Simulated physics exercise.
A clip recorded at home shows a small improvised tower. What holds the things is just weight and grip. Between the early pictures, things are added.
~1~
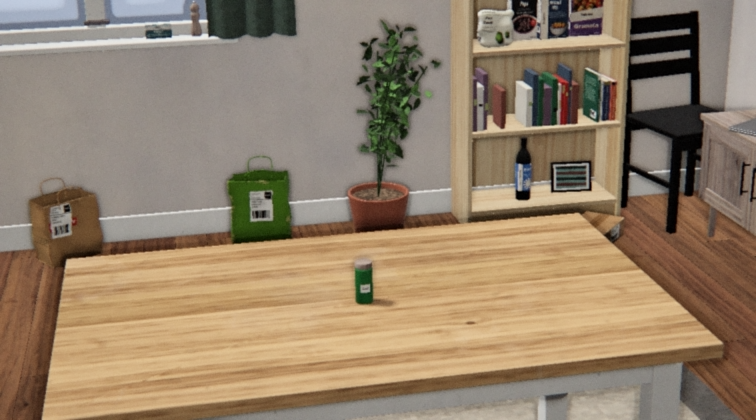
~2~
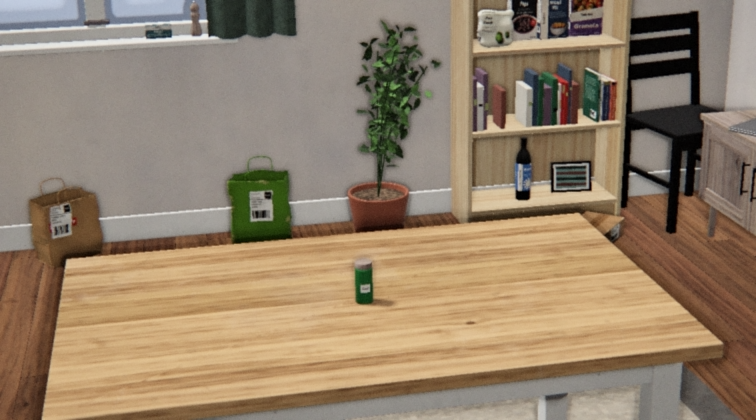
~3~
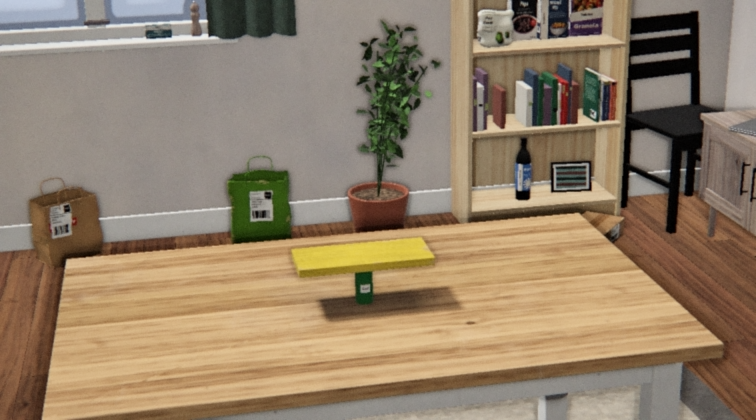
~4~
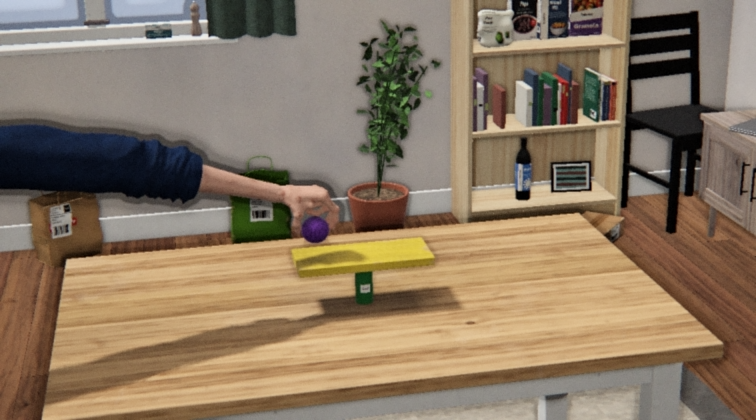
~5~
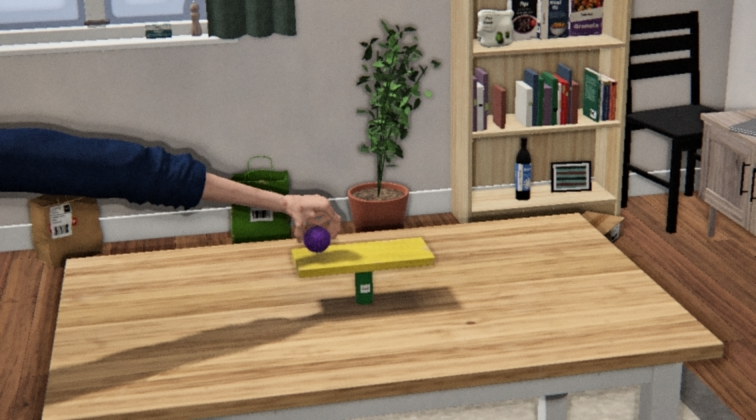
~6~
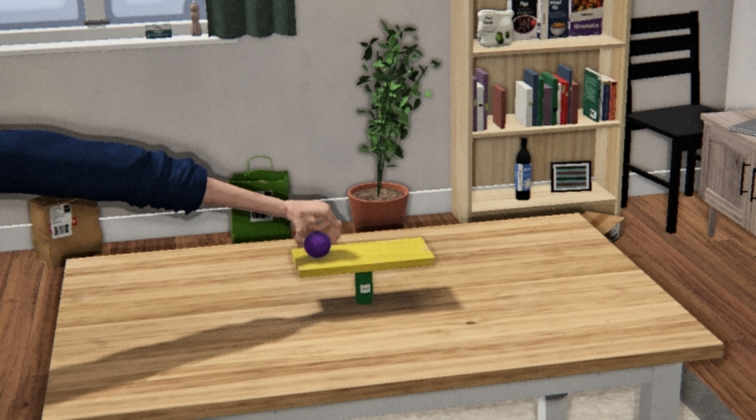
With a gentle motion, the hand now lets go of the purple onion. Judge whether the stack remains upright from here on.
Falls down.
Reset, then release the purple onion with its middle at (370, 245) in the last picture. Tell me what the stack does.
Well, it survives then.
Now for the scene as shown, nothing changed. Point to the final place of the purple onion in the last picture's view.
About (194, 306).
Then, 0.90 s after the last picture, purple onion now fallen; yellow board tipped 35° from how it was; green shaker tipped 45° from how it was.
Then, 1.00 s after the last picture, green shaker and yellow board now fallen.
By the end, fallen, purple onion and yellow board; tipped over in the stack, green shaker. Seen from the same camera at the end, purple onion near (194, 306). The stack comes apart.
